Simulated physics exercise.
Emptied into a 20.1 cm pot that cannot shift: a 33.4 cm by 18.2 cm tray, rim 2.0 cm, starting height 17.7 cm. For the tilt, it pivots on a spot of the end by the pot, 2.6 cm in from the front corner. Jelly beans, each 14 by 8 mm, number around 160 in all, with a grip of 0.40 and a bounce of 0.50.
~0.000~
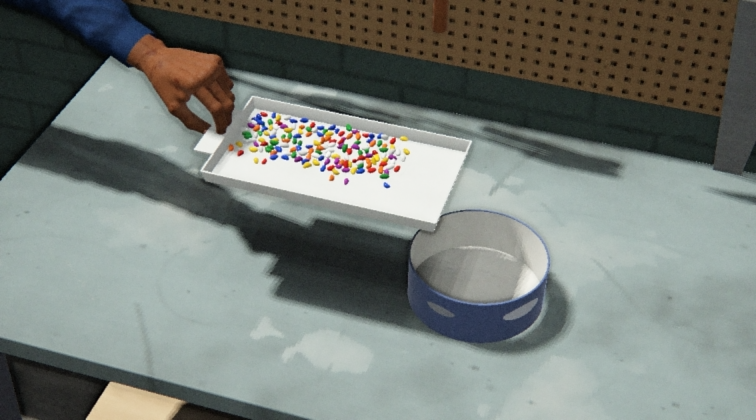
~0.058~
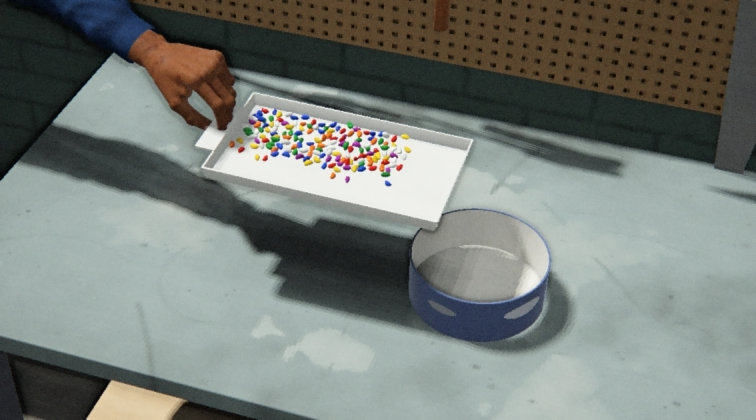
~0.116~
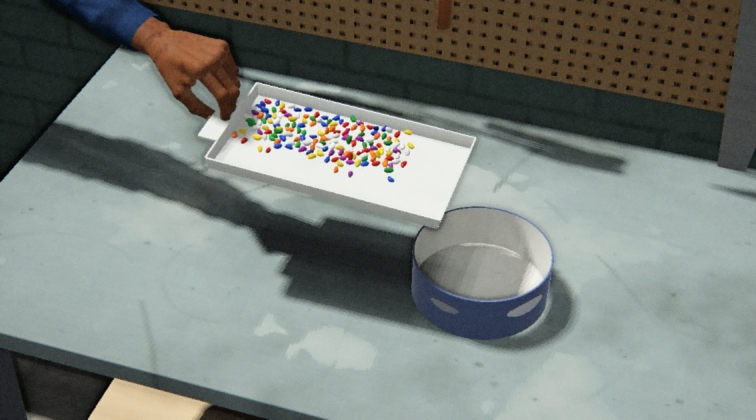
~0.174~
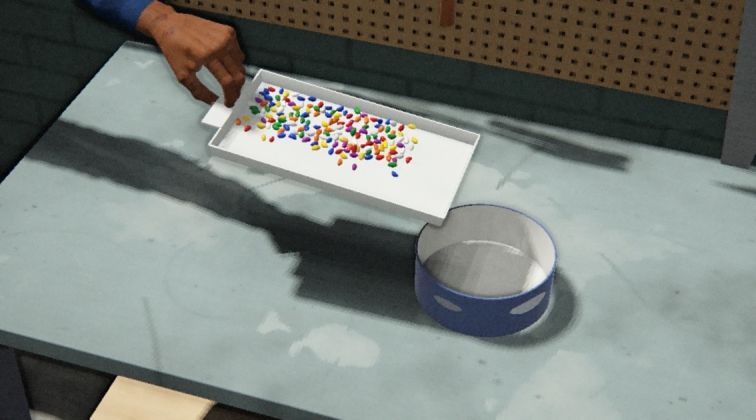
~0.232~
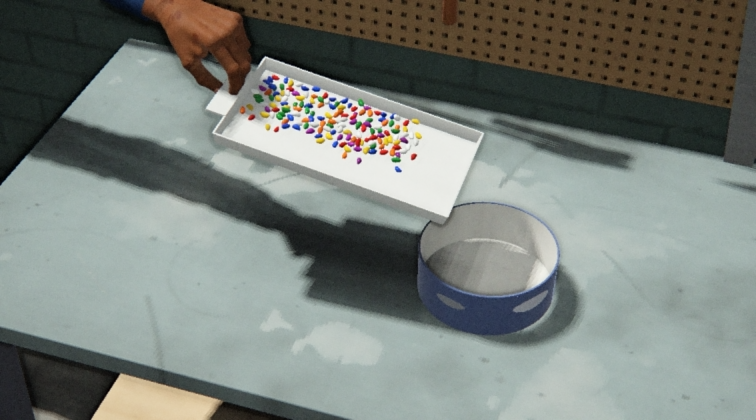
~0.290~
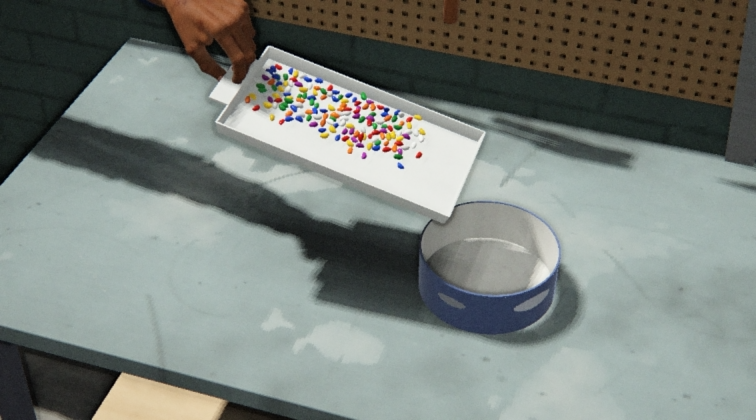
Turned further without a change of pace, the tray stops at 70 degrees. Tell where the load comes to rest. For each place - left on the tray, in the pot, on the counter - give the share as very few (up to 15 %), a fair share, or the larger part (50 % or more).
Tray: The larger part; pot: A fair share; counter: Very few.
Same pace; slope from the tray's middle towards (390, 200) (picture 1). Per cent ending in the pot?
35 %.
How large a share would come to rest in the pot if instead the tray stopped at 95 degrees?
100 per cent.
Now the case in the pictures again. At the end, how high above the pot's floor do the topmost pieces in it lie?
Roughly 1.0 cm.
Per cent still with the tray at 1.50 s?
About 65 per cent.
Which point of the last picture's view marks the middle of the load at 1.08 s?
The load's centre is near (468, 173) at that time.
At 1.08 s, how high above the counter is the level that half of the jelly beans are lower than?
About 20 cm.
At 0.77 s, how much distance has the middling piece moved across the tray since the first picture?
Displacement on the tray: About 12 cm.
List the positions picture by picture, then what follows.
Tray tilt 0 degrees, front corners at (205, 170) and (433, 220); middle of the pieces at (325, 147); pot at (479, 255), in the first picture.
Tray tilt 1 degrees, front corners at (206, 166) and (435, 219); middle of the pieces at (326, 145), in the second picture.
Tray tilt 3 degrees, front corners at (209, 157) and (438, 217), lowest corner right front; middle of the pieces at (329, 138), in the third picture.
Tray tilt 6 degrees, front corners at (213, 144) and (442, 215), lowest corner right front; middle of the pieces at (333, 129), in the fourth picture.
Tray tilt 10 degrees, front corners at (217, 132) and (445, 214), lowest corner right front; middle of the pieces at (336, 121), in the fifth picture.
Tray tilt 13 degrees, front corners at (220, 121) and (447, 213), lowest corner right front; middle of the pieces at (339, 114); pot at (490, 246). Its pace works out near 55 degrees a second, in the sixth picture.
After 0.77 s, tilt 40 degrees; the tray holds 100 %, the pot 0 %.
Then, at 1.08 s, tilt 58 degrees; the tray holds 75 %, the pot 10 %.
After 1.50 s, tilt 70 degrees; the tray holds 65 %, the pot 30 %.
At rest (2.5 s), tray 65 %, pot 35 %, counter 0 %.
